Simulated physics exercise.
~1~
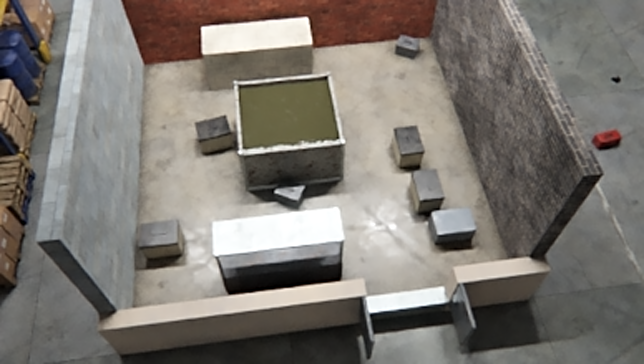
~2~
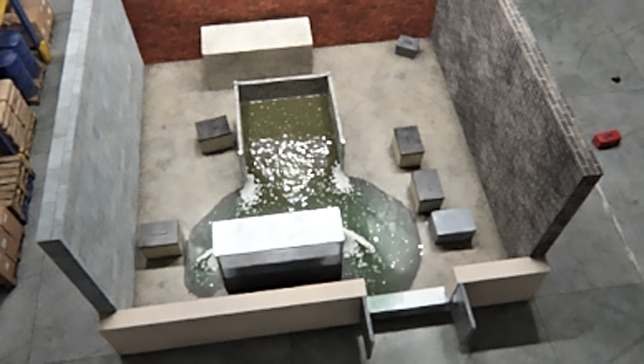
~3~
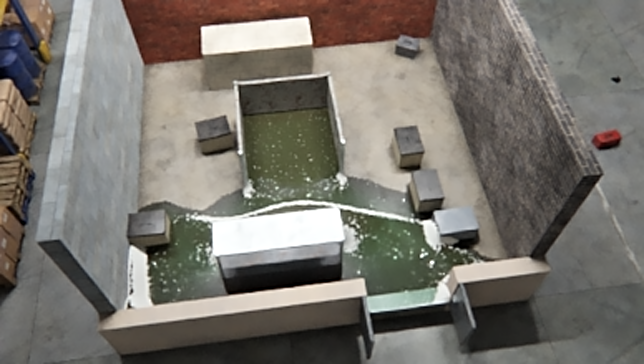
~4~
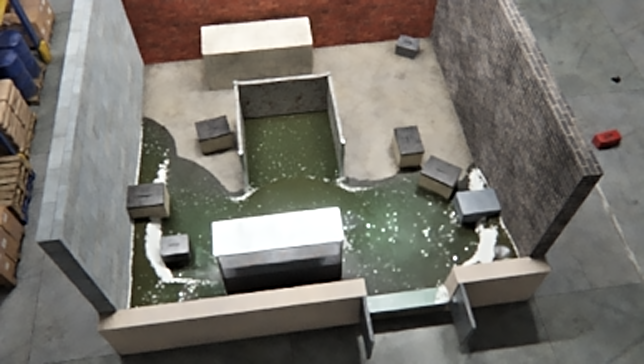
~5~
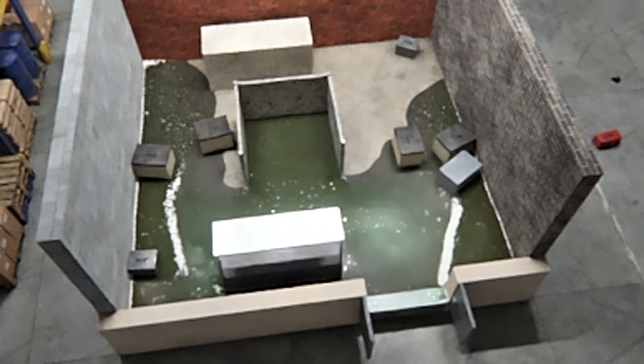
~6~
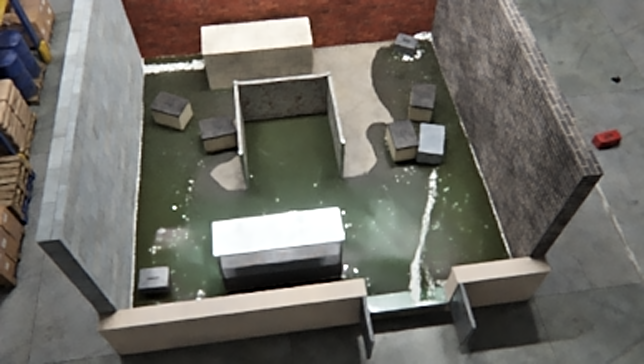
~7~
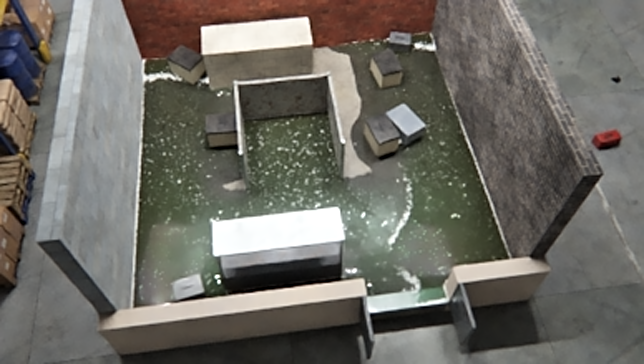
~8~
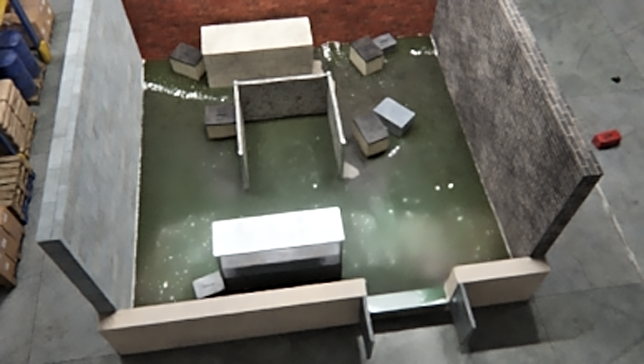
In a walled room, green water bursts from a tank and pushes several boxes around.
